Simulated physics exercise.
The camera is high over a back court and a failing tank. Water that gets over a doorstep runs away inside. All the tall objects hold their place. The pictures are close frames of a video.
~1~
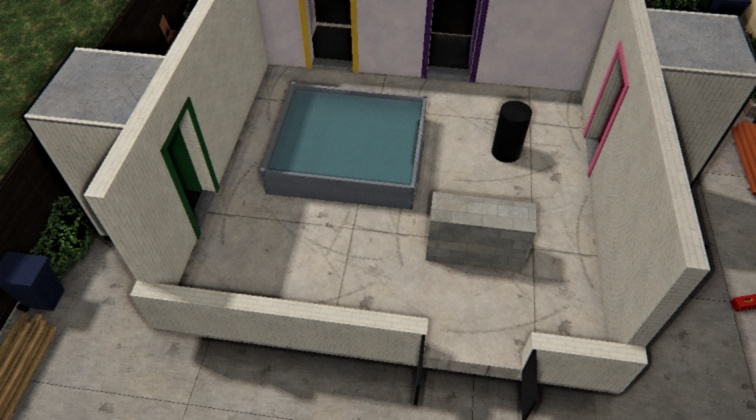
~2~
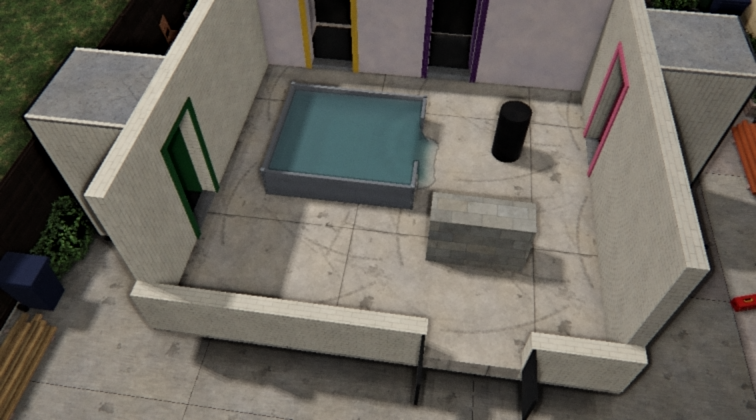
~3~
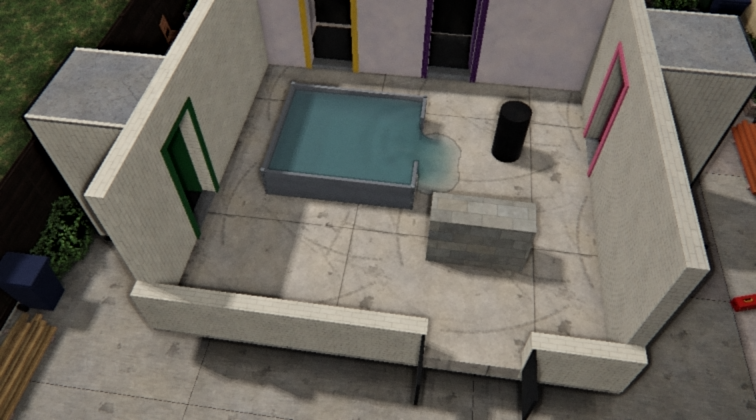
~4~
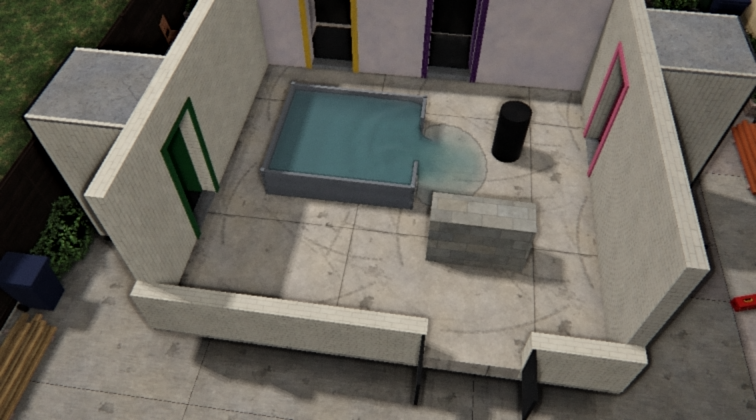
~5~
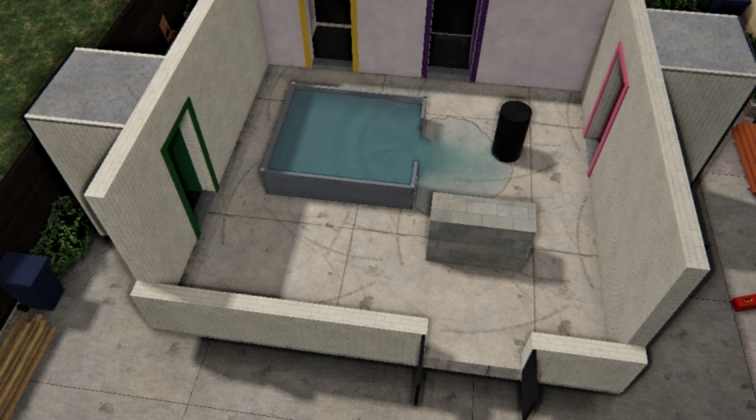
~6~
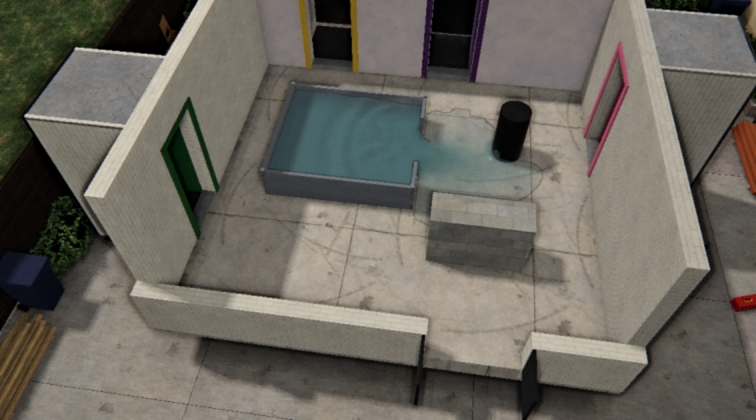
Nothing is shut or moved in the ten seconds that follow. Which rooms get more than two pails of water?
The green door holds within the limit; the pink door floods; the purple door holds within the limit; the yellow door holds within the limit.
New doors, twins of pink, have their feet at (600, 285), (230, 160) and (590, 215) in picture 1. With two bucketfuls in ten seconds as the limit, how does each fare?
In turn: Takes more, lets less in, takes more.
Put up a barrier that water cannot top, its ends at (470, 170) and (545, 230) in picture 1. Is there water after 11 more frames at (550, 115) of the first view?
Verdict: Wet.
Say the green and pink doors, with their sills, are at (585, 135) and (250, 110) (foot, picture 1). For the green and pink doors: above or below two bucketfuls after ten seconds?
Then: Green door takes more; pink door floods.
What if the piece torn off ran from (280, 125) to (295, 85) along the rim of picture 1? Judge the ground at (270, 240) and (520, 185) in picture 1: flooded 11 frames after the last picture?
In that order: Under water, free of water.
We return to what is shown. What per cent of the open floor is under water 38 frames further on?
Close to 75 %.
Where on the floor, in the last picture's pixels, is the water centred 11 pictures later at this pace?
Around (401, 159).
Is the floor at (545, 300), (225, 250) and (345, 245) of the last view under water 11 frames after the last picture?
One after the other: Free of water, free of water, no water.
A moment on, water covers 20 % of the floor; the green door not reached, the pink door under two buckets in, the purple door not reached, the yellow door not reached.
Next, water covers 30 % of the floor; the green door not reached, the pink door under two buckets in, the purple door not reached, the yellow door not reached.
Then, water covers 45 % of the floor; the green door not reached, the pink door over two buckets in, the purple door wet at the sill, nothing in, the yellow door not reached.
Later, water covers 75 % of the floor; the green door not reached, the pink door over two buckets in, the purple door wet at the sill, nothing in, the yellow door wet at the sill, nothing in.
In the end, water covers 100 % of the floor; the green door under two buckets in, the pink door far over two buckets in, the purple door wet at the sill, nothing in, the yellow door wet at the sill, nothing in.
